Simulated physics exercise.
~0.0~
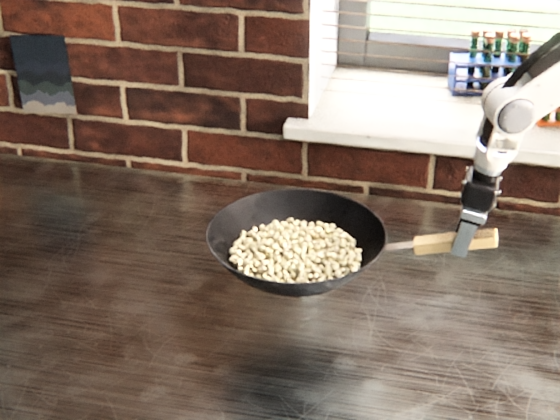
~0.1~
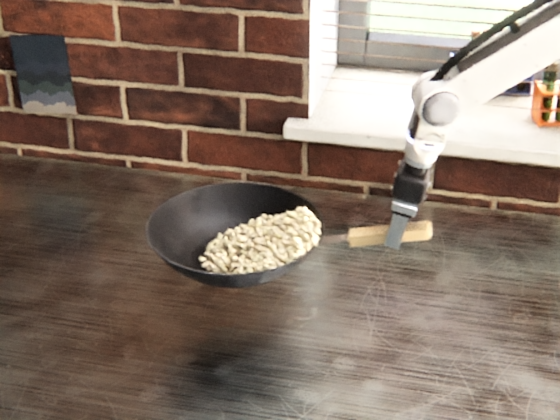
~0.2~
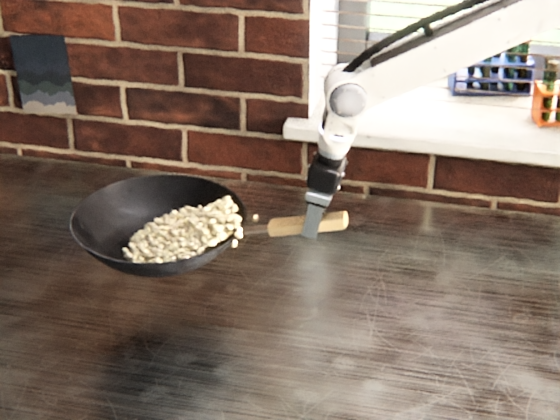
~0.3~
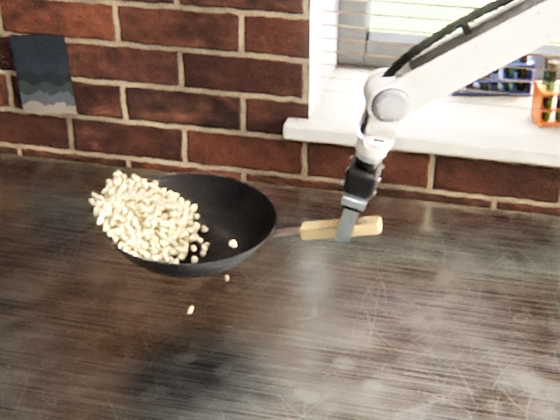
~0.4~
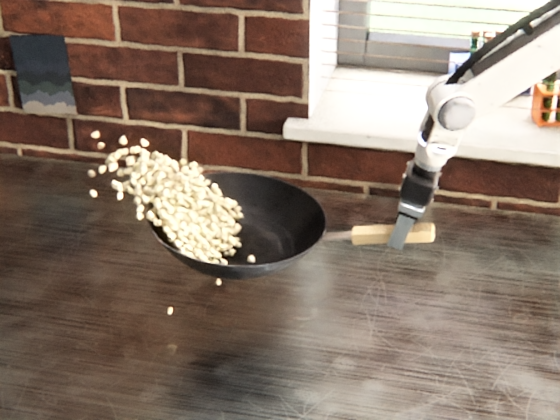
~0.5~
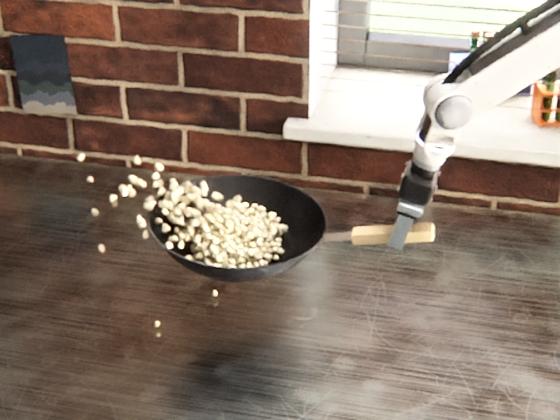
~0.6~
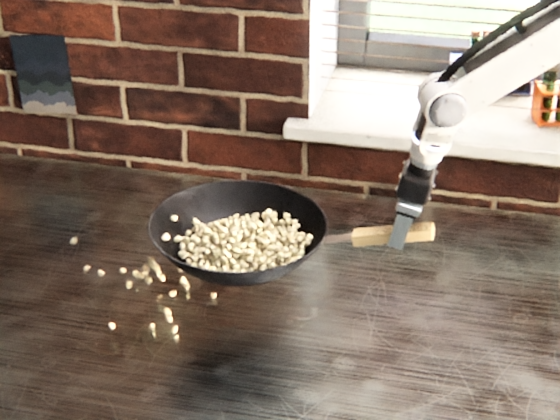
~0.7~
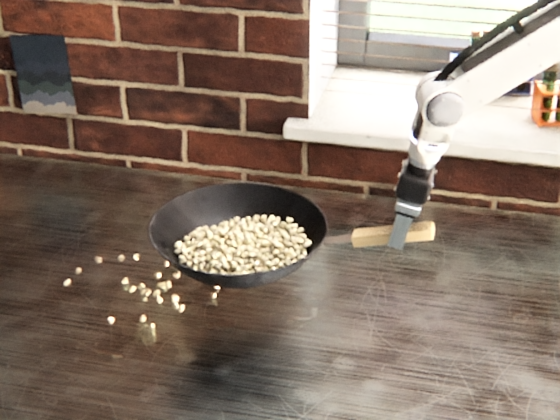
The footage shows a robotic gripper moving a dark wok of pale beans left over a table, then back right, tossing the beans up over the left rim; most land back inside, while some scatter on the tabletop as the wok comes to rest.
